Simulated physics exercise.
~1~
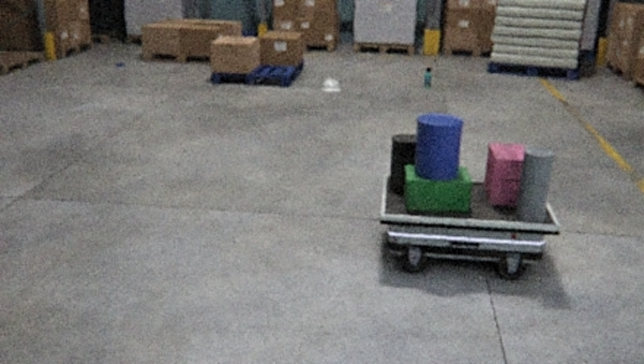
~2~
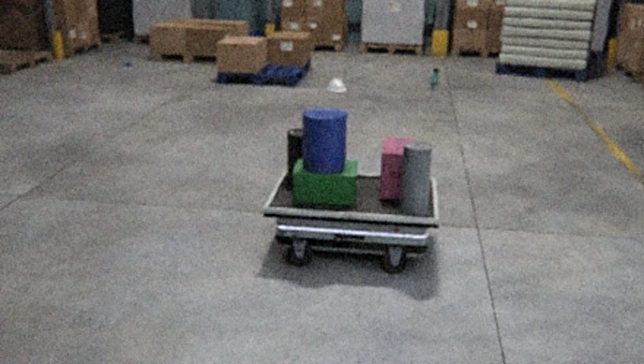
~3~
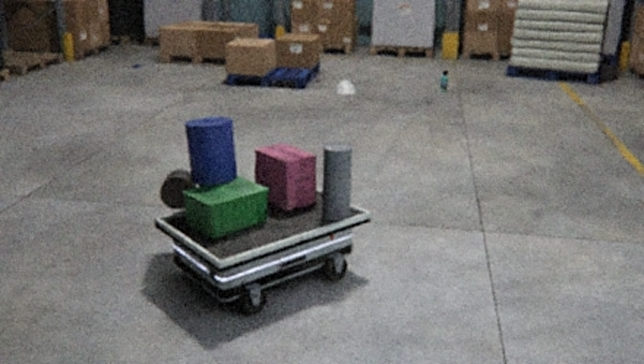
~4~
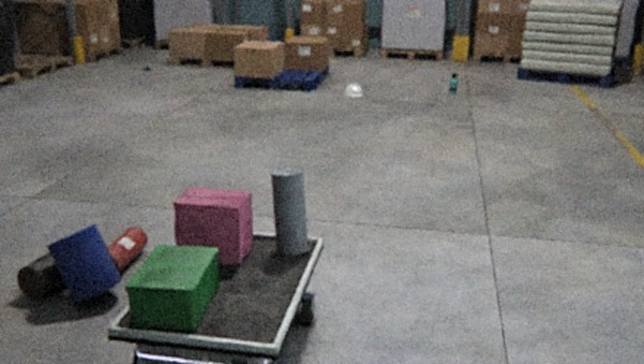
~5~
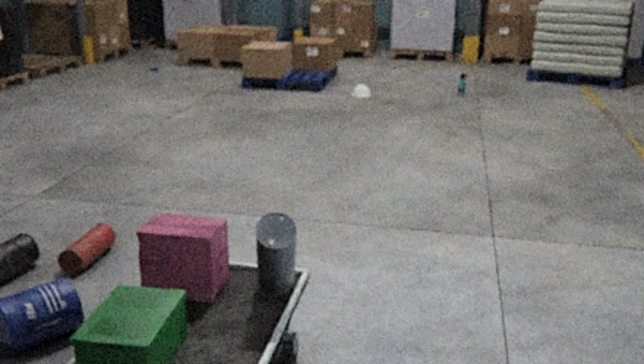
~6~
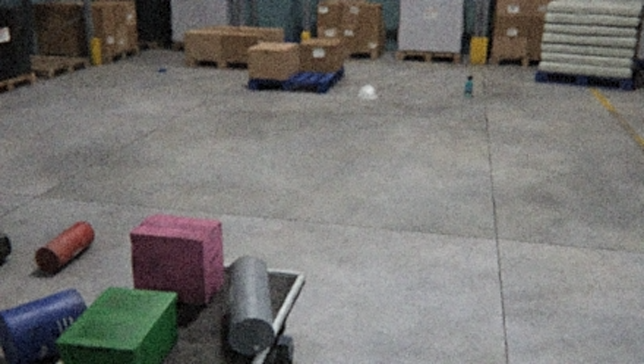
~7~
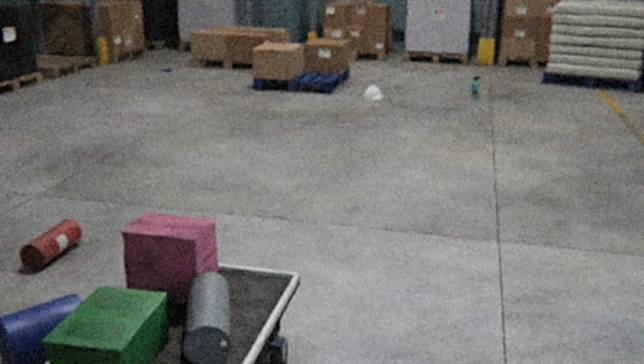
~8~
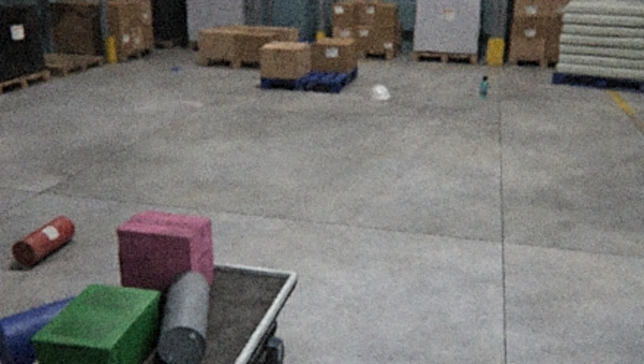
A cart turns, spilling three cylinders onto the floor before a grey one topples aboard.
